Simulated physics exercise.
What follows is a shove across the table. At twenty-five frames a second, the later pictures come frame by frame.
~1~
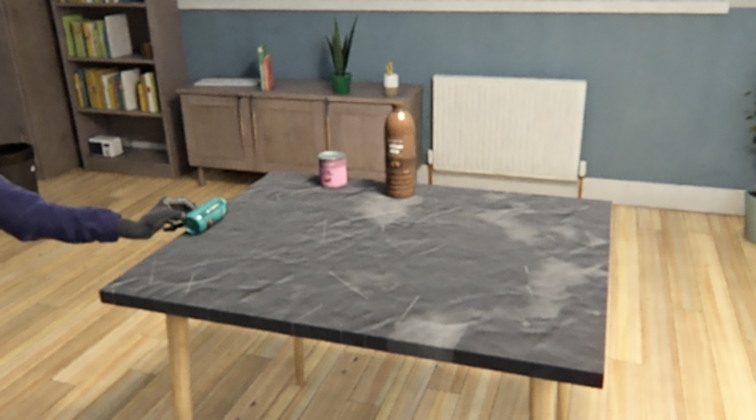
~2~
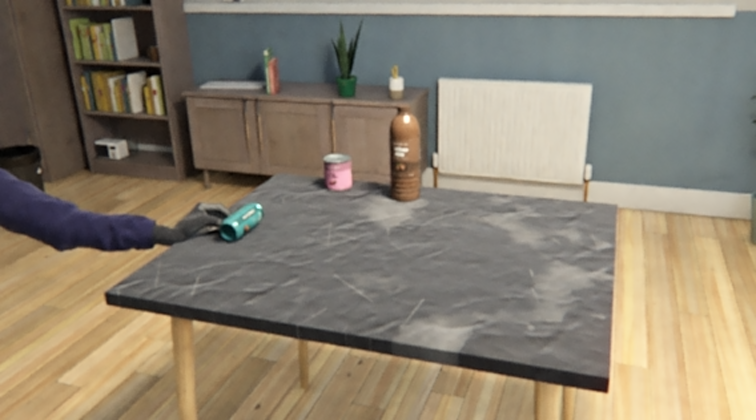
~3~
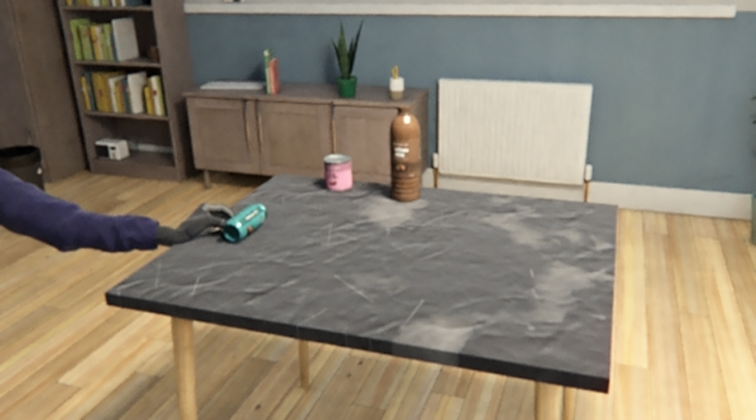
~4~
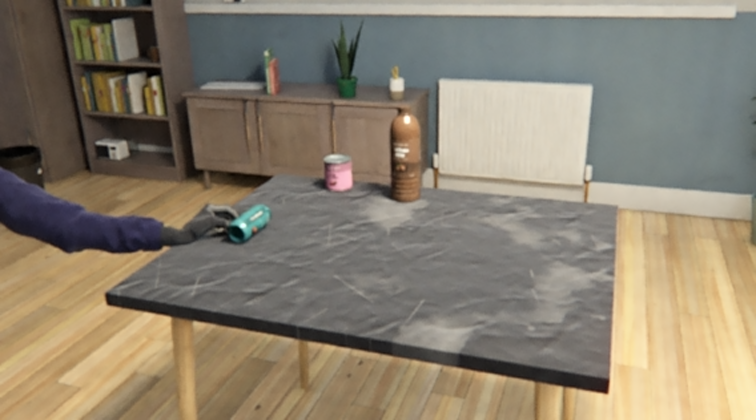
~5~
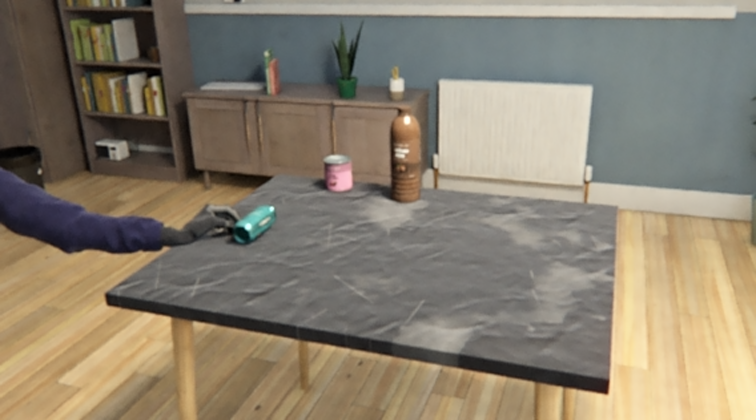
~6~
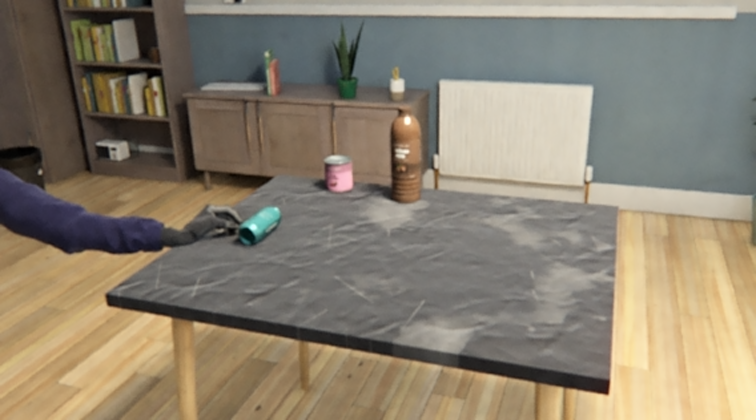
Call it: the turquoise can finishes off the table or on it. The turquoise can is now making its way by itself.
On it.
Then, 0.30 s on from there, turquoise can shifted well along near (293, 229).
Then, 0.60 s on from there, turquoise can shifted well along near (317, 232).
In the end, moved from the start, turquoise can. At the end, from the last picture's camera, turquoise can near (341, 235).
